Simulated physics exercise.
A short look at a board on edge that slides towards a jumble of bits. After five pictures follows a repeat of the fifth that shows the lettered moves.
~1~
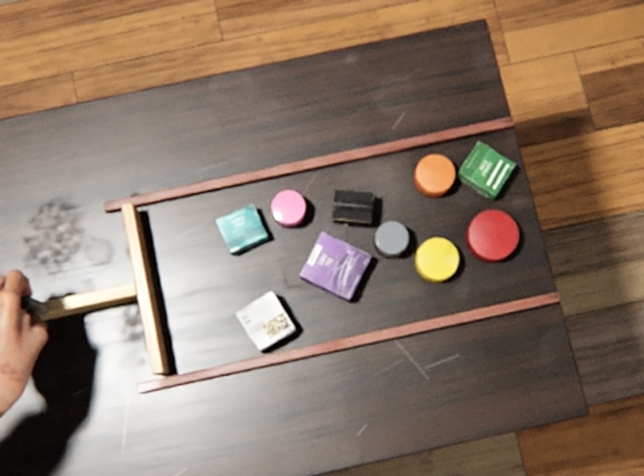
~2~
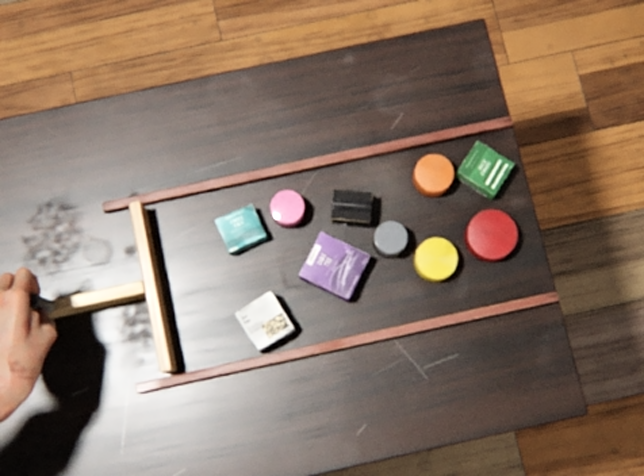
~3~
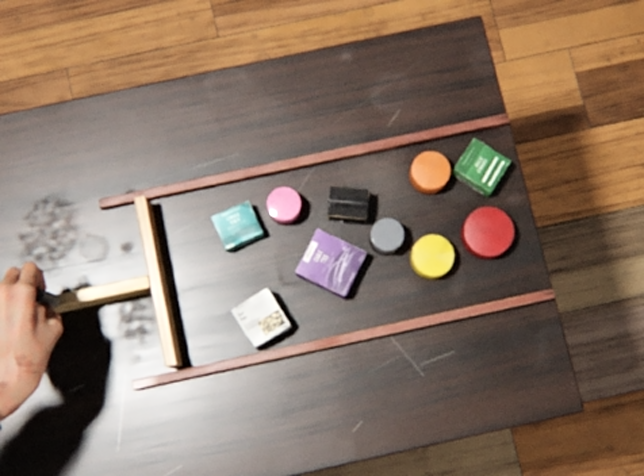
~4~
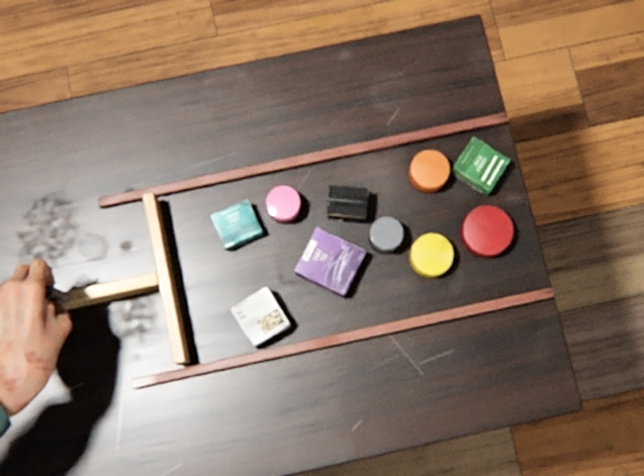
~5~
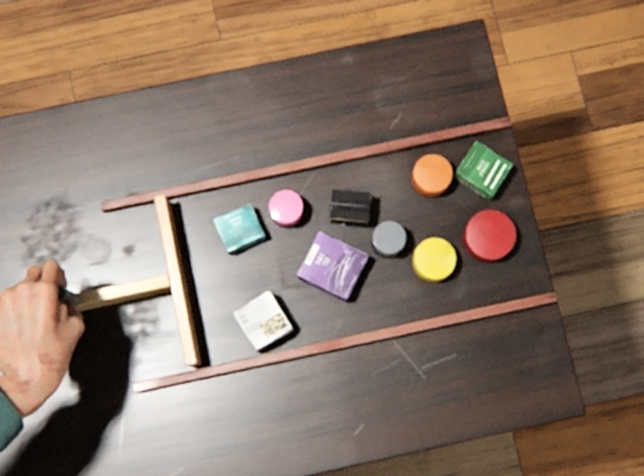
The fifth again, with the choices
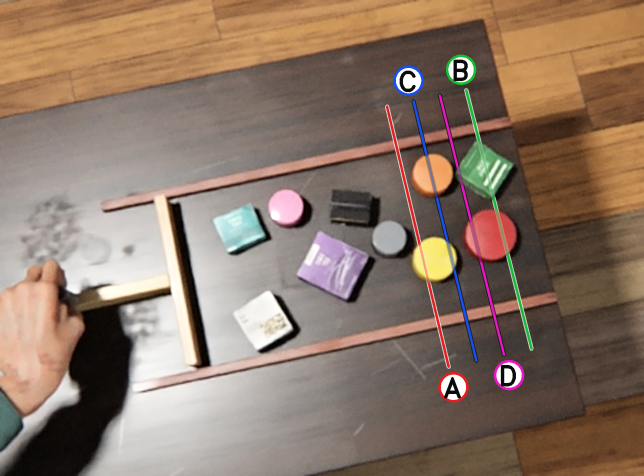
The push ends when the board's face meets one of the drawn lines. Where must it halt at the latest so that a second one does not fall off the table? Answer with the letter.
As far as mark A.
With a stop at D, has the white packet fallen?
No.
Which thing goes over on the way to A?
The green packet goes over.
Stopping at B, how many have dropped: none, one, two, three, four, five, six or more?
By then, six or more.
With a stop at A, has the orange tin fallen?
By then, no.
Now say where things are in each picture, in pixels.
The first picture shows board (142, 287); purple box (336, 267); orange tin (434, 176).
The second picture shows board (149, 285); green packet (484, 171).
The third picture shows board (155, 280); yellow tin (432, 257).
The fourth picture shows board (163, 277); white packet (261, 318).
The fifth picture shows board (175, 279); red tin (490, 236); grey pot (388, 240); purple box (333, 267).
On the marked copy, A at (417, 234); B at (498, 216); C at (444, 228); D at (471, 222).
Taking A. A third of the way, board (262, 260); white packet (302, 316); pink pot (316, 203).
Two thirds of the way, board (350, 241); grey pot (438, 222); black box (409, 198).
When it is over, board (416, 227); green packet over the edge; red tin (530, 230); one fallen.
As for the rest, B drops six; C drops two; D drops three.
